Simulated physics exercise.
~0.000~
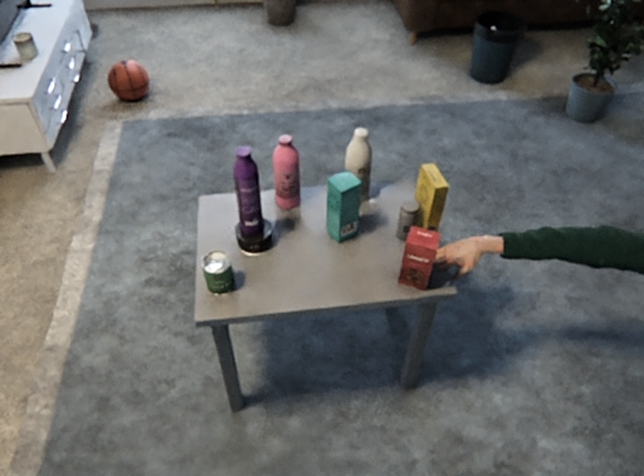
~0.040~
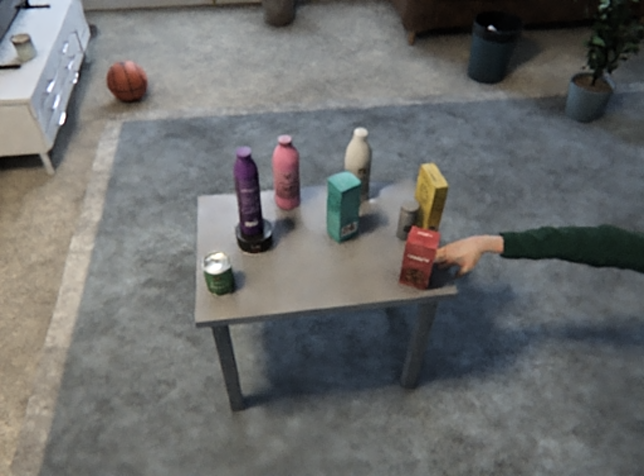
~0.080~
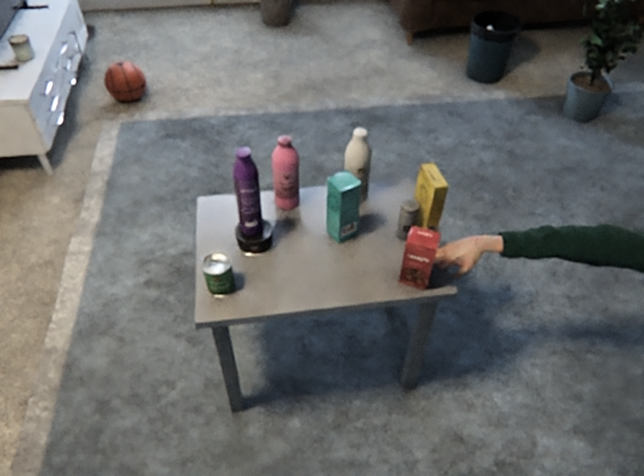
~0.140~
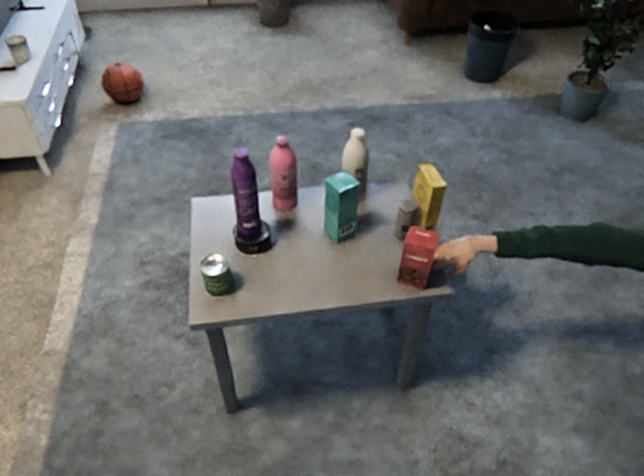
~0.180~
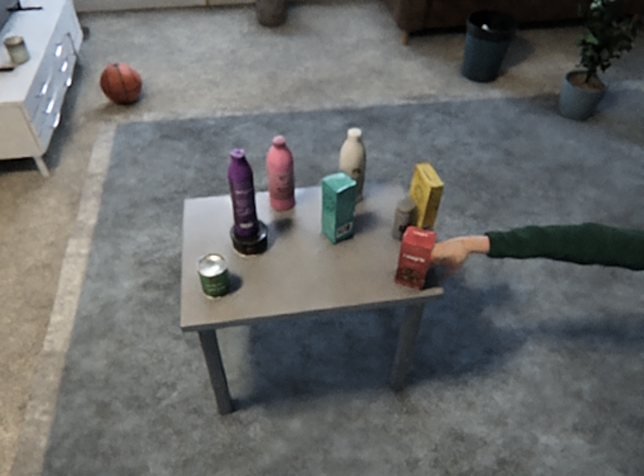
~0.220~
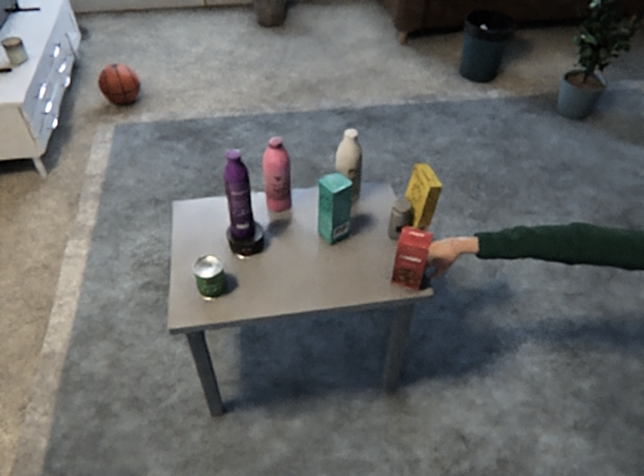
In a living room, a green-sleeved hand at the red carton, a small grey table crowded with bottles and cartons sliding slightly left.
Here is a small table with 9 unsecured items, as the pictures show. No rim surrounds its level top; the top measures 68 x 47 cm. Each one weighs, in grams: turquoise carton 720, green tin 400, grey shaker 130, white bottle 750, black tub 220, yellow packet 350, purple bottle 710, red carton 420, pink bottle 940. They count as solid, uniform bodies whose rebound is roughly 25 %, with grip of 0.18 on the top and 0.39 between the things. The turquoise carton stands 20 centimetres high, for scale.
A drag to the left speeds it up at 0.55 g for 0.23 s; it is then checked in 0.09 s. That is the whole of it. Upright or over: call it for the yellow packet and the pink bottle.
Yellow packet: Over; pink bottle: Upright.
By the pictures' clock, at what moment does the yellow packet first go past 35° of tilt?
It happens at about 0.4 s.
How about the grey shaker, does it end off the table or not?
When everything stops, the grey shaker is out of bounds.
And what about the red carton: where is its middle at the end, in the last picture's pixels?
Around (378, 263).
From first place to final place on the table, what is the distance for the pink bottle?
Net shift near 6 cm.
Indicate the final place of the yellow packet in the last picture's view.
It comes to rest near (374, 334).
Around 0.32 s, table 17 cm from its start; grey shaker and red carton now off the table; pink bottle shifted 11 cm near (264, 175); turquoise carton shifted 11 cm.
Around 0.52 s, table 20 cm from its start; pink bottle shifted 7 cm near (240, 177); red carton shifted 9 cm; turquoise carton shifted 7 cm.
Finally (1.1 s), off the table and tipped over, grey shaker and yellow packet; not toppled but over 5 cm from the start, turquoise carton, green tin, white bottle, black tub, purple bottle, red carton and pink bottle. Final places as that camera would see them, yellow packet near (374, 334), pink bottle near (237, 178).
